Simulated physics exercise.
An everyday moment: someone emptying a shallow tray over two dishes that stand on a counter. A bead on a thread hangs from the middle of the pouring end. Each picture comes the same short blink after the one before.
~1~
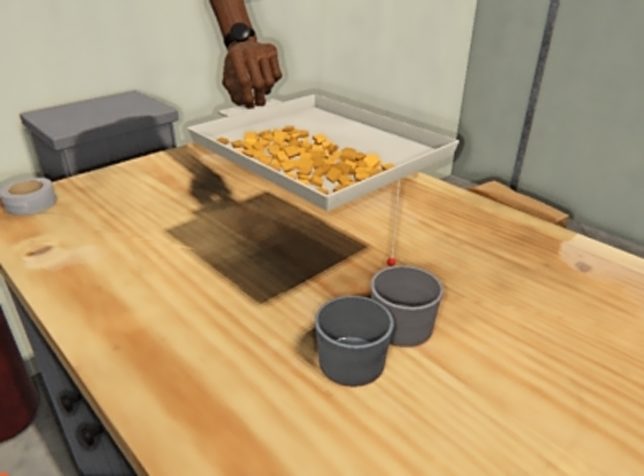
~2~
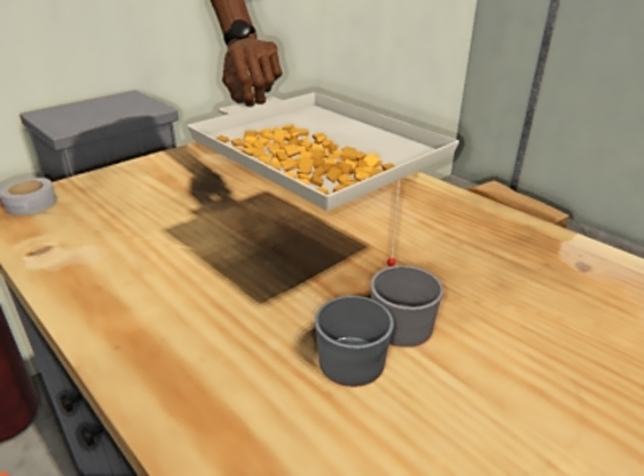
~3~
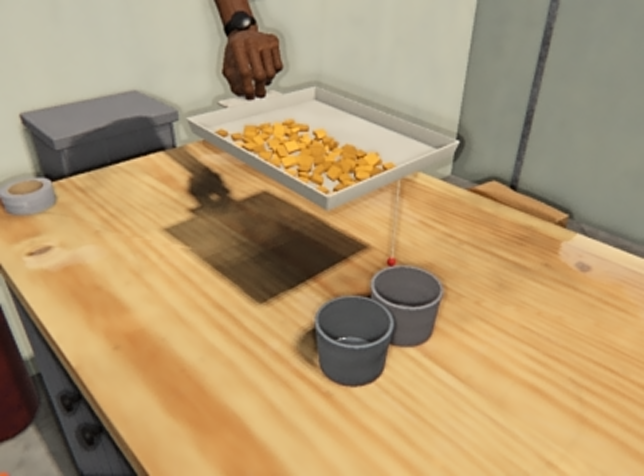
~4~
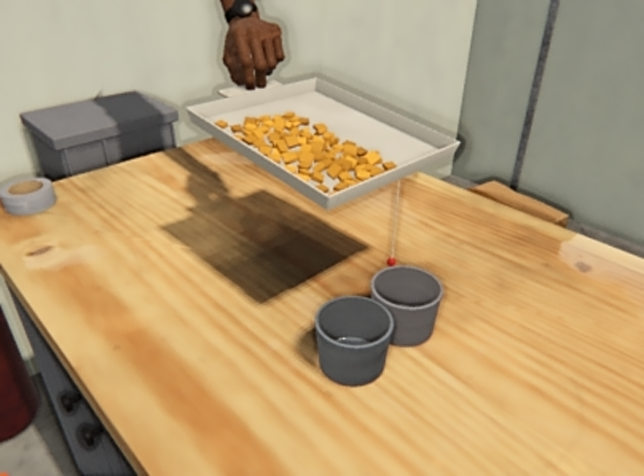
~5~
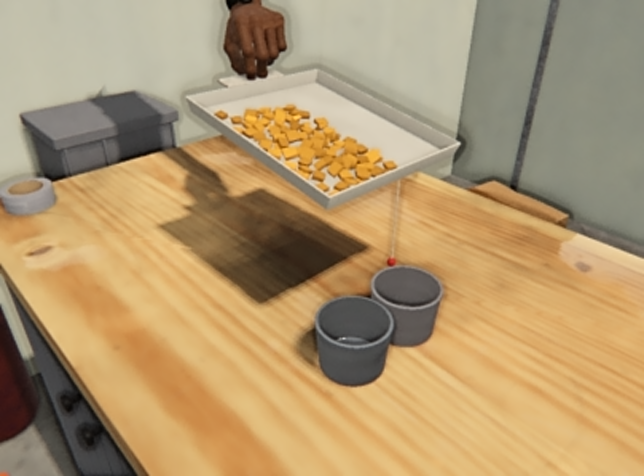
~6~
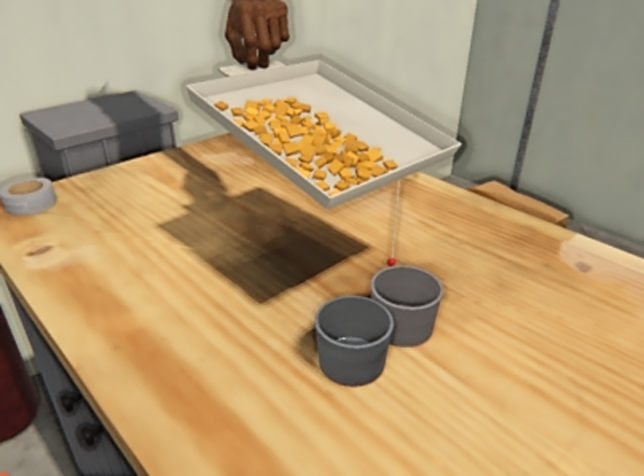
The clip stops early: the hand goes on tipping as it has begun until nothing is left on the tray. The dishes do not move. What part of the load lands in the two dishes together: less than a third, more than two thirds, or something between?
In the dishes lies between a third and two thirds of it.
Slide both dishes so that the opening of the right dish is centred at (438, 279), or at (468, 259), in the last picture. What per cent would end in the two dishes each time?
Near 70 % and 50 %.
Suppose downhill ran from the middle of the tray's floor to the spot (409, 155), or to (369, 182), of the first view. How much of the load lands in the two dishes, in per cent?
In turn 0 and 80 in a hundred.
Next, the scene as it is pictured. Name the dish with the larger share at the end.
It is the right-hand dish.
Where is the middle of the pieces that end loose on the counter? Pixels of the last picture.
At about (470, 335).
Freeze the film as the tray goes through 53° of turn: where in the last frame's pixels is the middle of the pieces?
Near (379, 158).
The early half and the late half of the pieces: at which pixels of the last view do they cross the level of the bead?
Around (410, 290) and then (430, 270).
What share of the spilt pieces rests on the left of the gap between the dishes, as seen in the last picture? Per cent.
About 0 per cent.
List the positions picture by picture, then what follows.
The first frame shows corners of the pouring end at (327, 194) and (454, 141), level; middle of the load at (315, 157), small crackers; left dish at (381, 357); right dish at (432, 319); bead on its thread at (391, 262).
The second frame shows corners of the pouring end at (328, 194) and (454, 141), level; middle of the load at (315, 156).
The third frame shows corners of the pouring end at (328, 194) and (455, 141), tipped barely, level across its low end; middle of the load at (315, 153).
The fourth frame shows corners of the pouring end at (329, 194) and (455, 142), tipped a little, level across its low end; middle of the load at (316, 149).
The fifth frame shows corners of the pouring end at (330, 194) and (456, 142), tipped a little, level across its low end; middle of the load at (316, 145).
The sixth frame shows corners of the pouring end at (331, 194) and (457, 143), tipped a little, level across its low end; middle of the load at (317, 141); left dish at (381, 357); right dish at (432, 319).
Soon, tray tipped steeply; all on the tray.
A while on, tray tipped right over; most on the tray; a small part in the left dish; a stray few in the right dish; a stray few outside both; about a quarter in the air.
Towards the end, tray tipped past a quarter turn; a small part in the left dish; about a third in the right dish; about half outside both; a stray few in the air.
Finally, tray tipped past a quarter turn; a small part in the left dish; about a third in the right dish; about half outside both; a stray few in the air.
